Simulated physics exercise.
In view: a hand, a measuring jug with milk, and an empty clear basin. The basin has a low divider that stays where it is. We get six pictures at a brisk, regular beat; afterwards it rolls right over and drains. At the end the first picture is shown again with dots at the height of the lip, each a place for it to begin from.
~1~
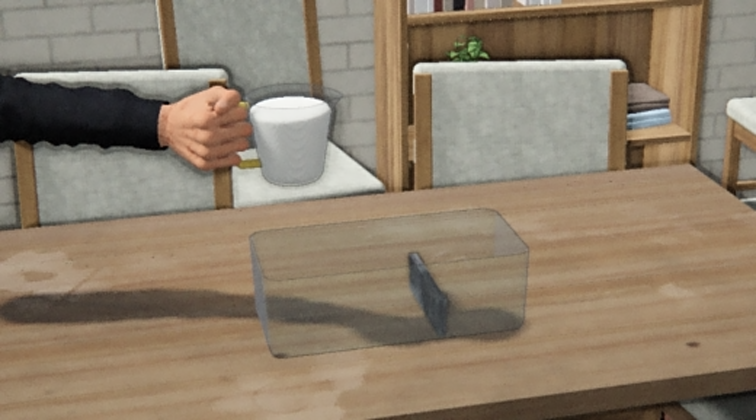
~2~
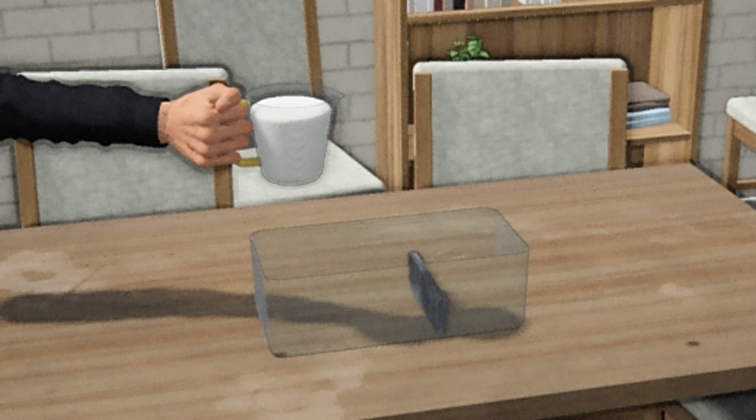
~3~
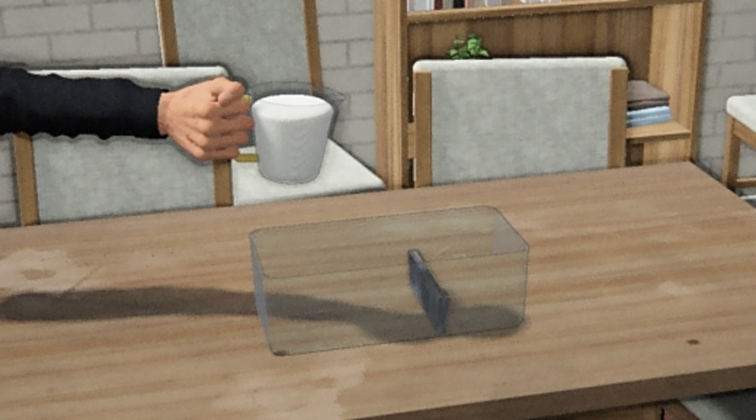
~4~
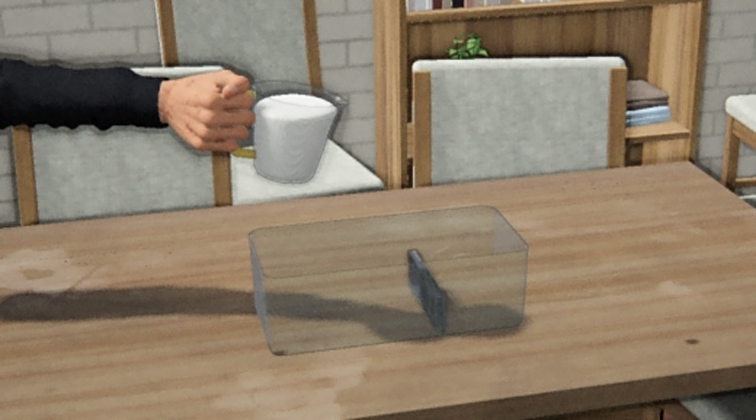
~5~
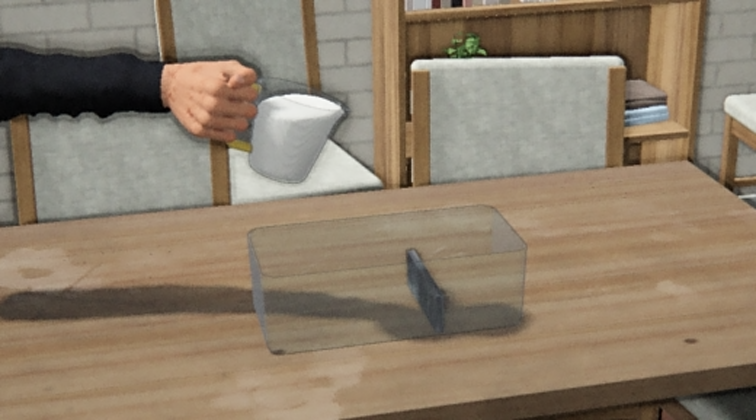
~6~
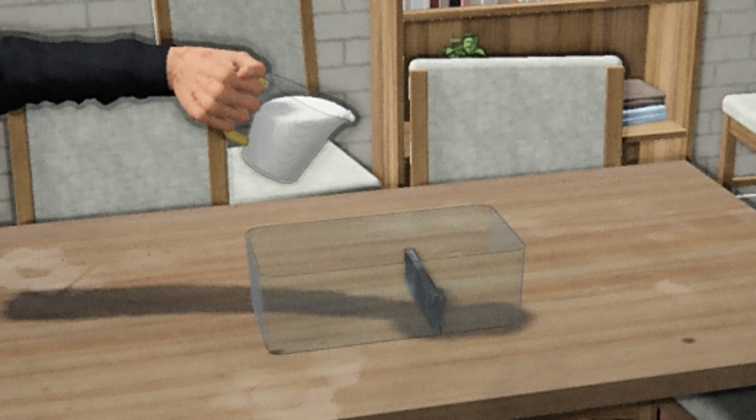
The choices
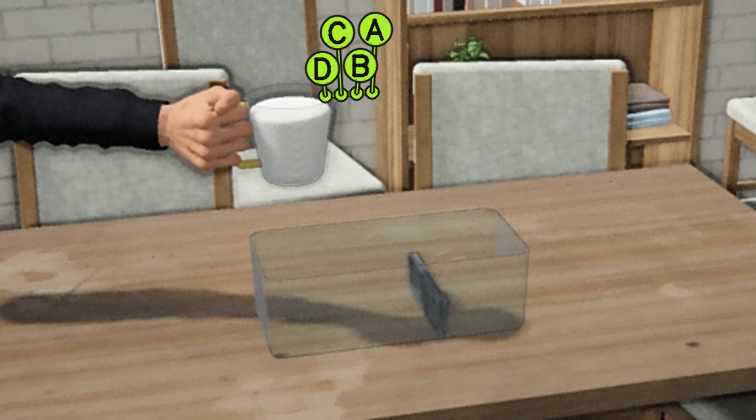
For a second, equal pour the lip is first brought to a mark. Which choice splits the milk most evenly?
A works best here.
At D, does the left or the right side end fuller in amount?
The left one.
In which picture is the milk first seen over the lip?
Picture 6.
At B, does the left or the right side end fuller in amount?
The left one.
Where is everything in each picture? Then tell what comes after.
In the first picture, upright, lip at (341, 94); basin from (269, 357) to (523, 325); top of the wall at (427, 275); nothing has left yet.
In the second picture, upright, lip at (342, 94); nothing has left yet.
In the third picture, tipped about 5°, lip at (345, 96); nothing has left yet.
In the fourth picture, tipped about 12°, lip at (347, 102); nothing has left yet.
In the fifth picture, tipped about 20°, lip at (350, 109); nothing has left yet.
In the sixth picture, tipped about 30°, lip at (350, 119); milk is over the lip, down to (350, 119).
In lime, A at (372, 92); B at (356, 93); C at (341, 94); D at (325, 95).
With A, about 52 % ends left of the wall and 47 % right of it.
With B, about 85 % ends left of the wall and 11 % right of it; 3 % is lost outside.
With C, about 91 % ends left of the wall and 4 % right of it; 5 % is lost outside.
With D, about 93 % ends left of the wall and 4 % right of it; 3 % is lost outside.
